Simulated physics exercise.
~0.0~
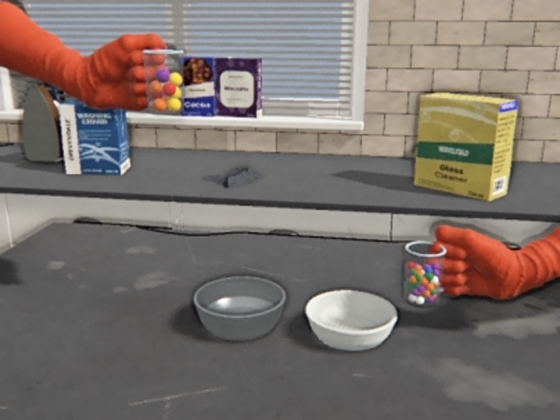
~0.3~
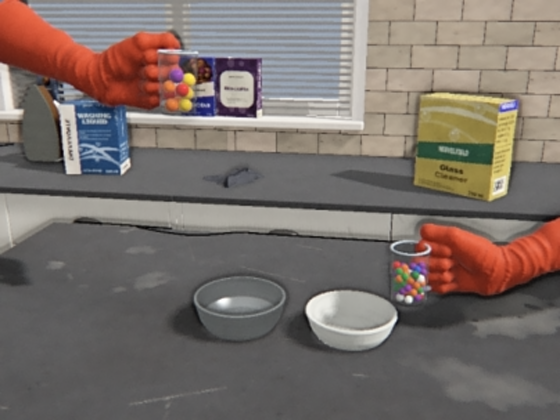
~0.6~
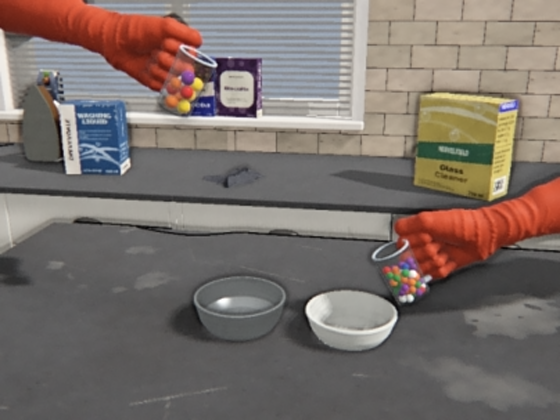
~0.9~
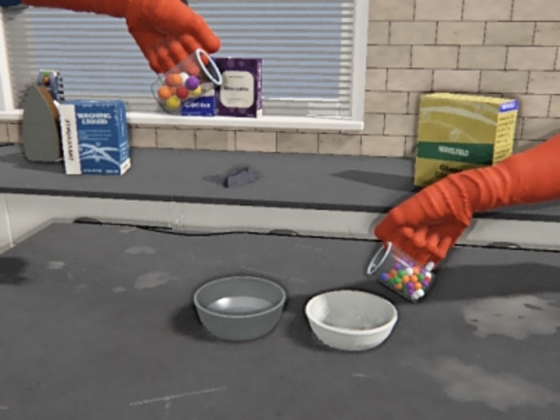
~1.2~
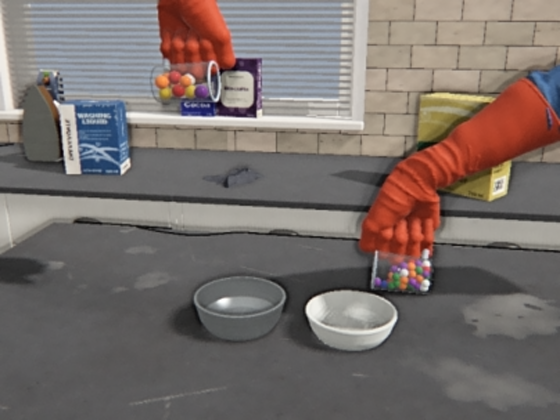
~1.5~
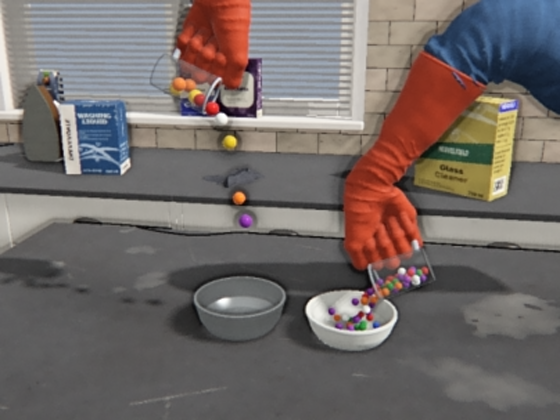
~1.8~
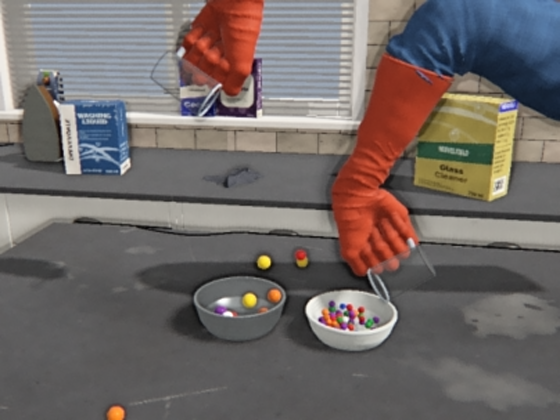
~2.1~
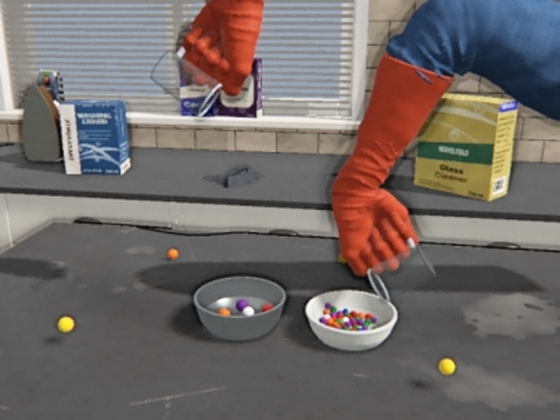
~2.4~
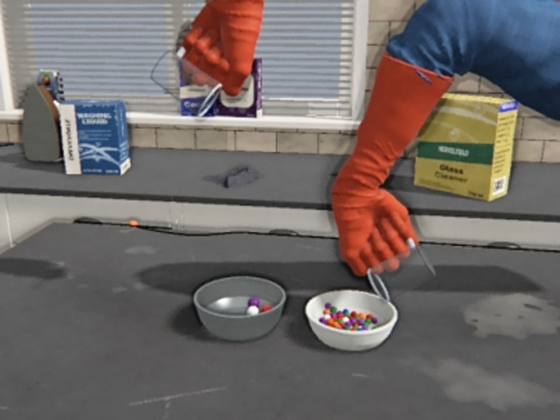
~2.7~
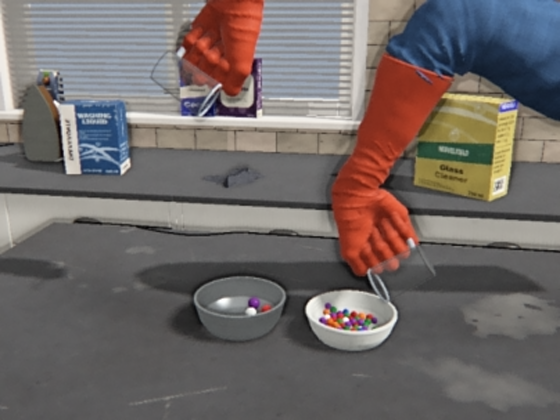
The footage shows two orange-gloved hands tipping clear cups of colorful balls over two bowls, the left cup held much higher. Most of the left balls bounce out of the gray bowl and roll away, leaving a few inside, while the right balls all settle in the white bowl.
